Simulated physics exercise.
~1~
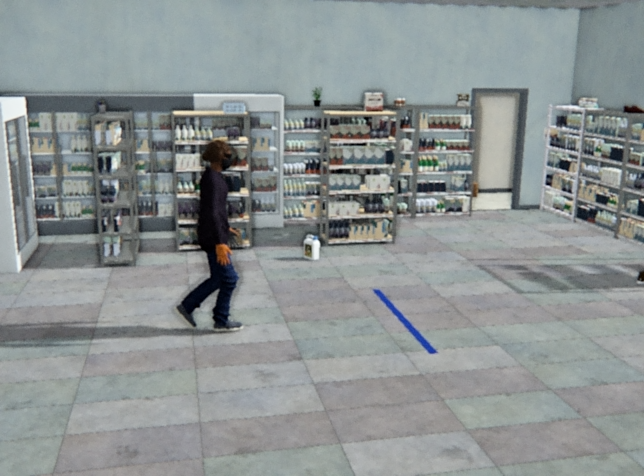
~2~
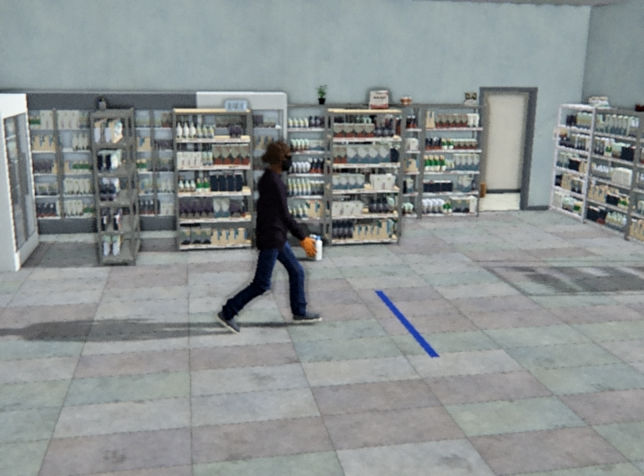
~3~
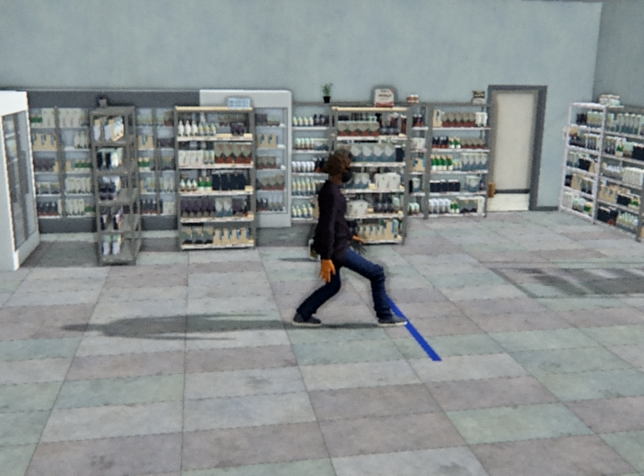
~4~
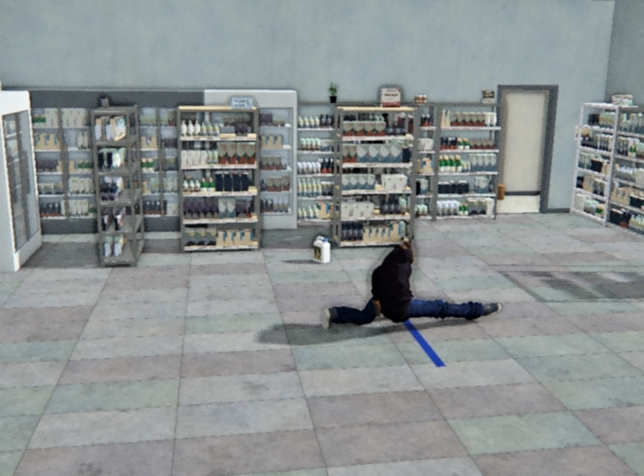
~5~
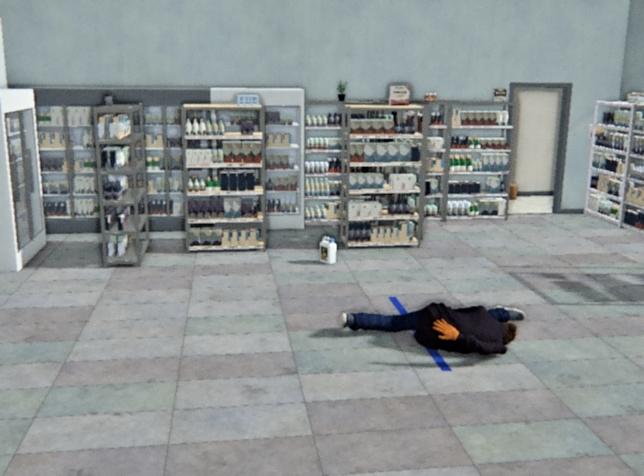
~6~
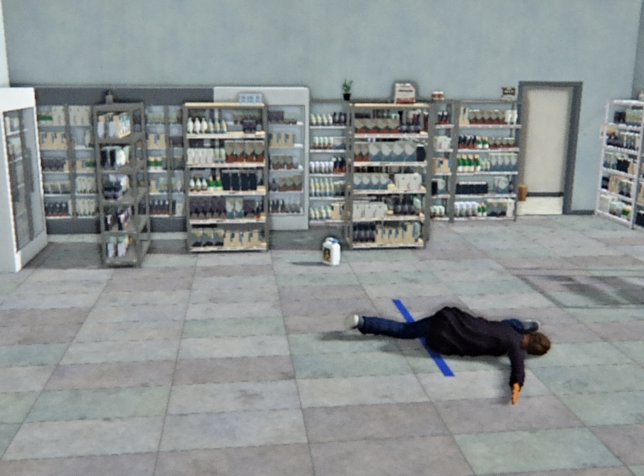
Shopper in dark clothes striding right across a tiled store floor, collapsing at a blue strip and ending sprawled face down across it.
